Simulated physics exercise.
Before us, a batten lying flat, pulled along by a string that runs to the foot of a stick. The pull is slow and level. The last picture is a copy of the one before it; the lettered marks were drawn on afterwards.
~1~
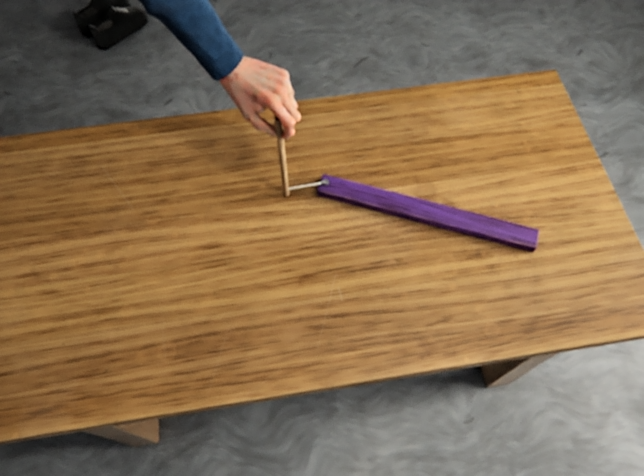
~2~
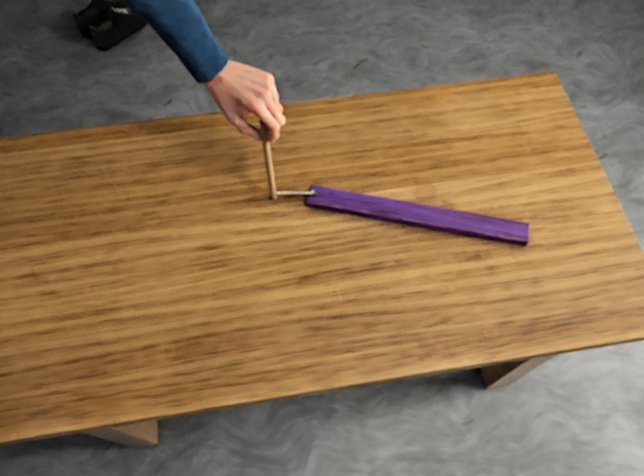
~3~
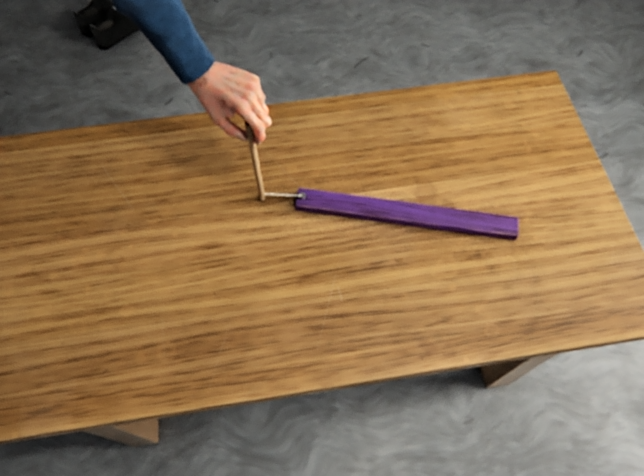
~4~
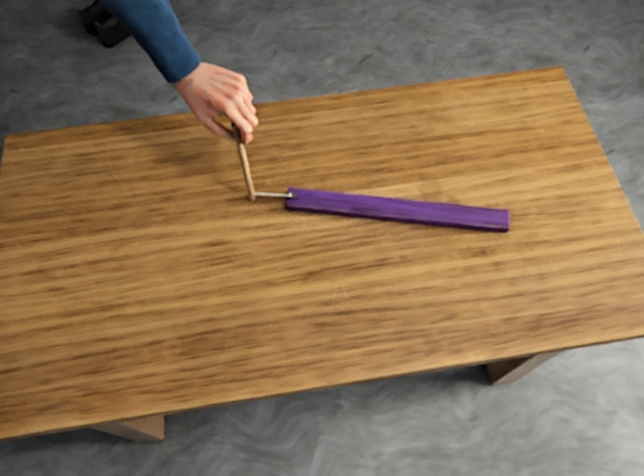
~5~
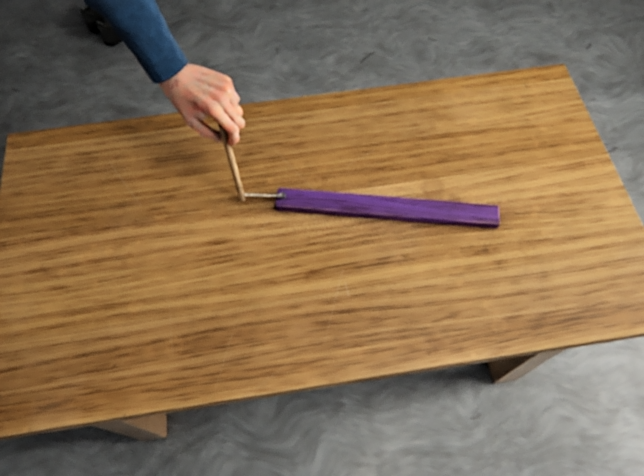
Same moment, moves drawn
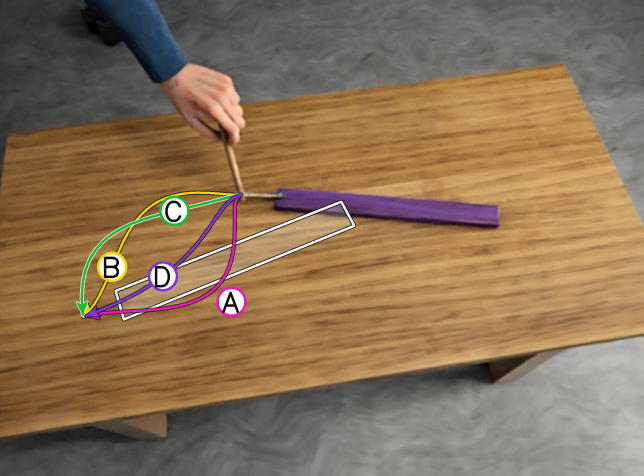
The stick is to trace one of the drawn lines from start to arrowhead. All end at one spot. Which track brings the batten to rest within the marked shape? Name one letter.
The stick should follow D.
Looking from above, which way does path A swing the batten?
Anticlockwise.
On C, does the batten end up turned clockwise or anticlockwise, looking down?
On that path, anticlockwise.
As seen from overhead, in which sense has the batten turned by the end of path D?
Anticlockwise.
On the marked copy, A from (241, 195) via (209, 293) to (86, 316); B from (241, 195) via (142, 214) to (83, 317); C from (241, 195) via (137, 222) to (83, 315); D from (241, 195) via (182, 260) to (86, 316); the outline at (238, 257).
With D. Early on, foot of the stick (198, 244), middle of the batten (345, 214).
Further on, foot of the stick (145, 290), middle of the batten (293, 235).
At the end, foot of the stick (84, 318), middle of the batten (237, 258); it lies in the outline.
As for the rest, A leaves its middle at (242, 270); B leaves its middle at (228, 239); C leaves its middle at (222, 236).
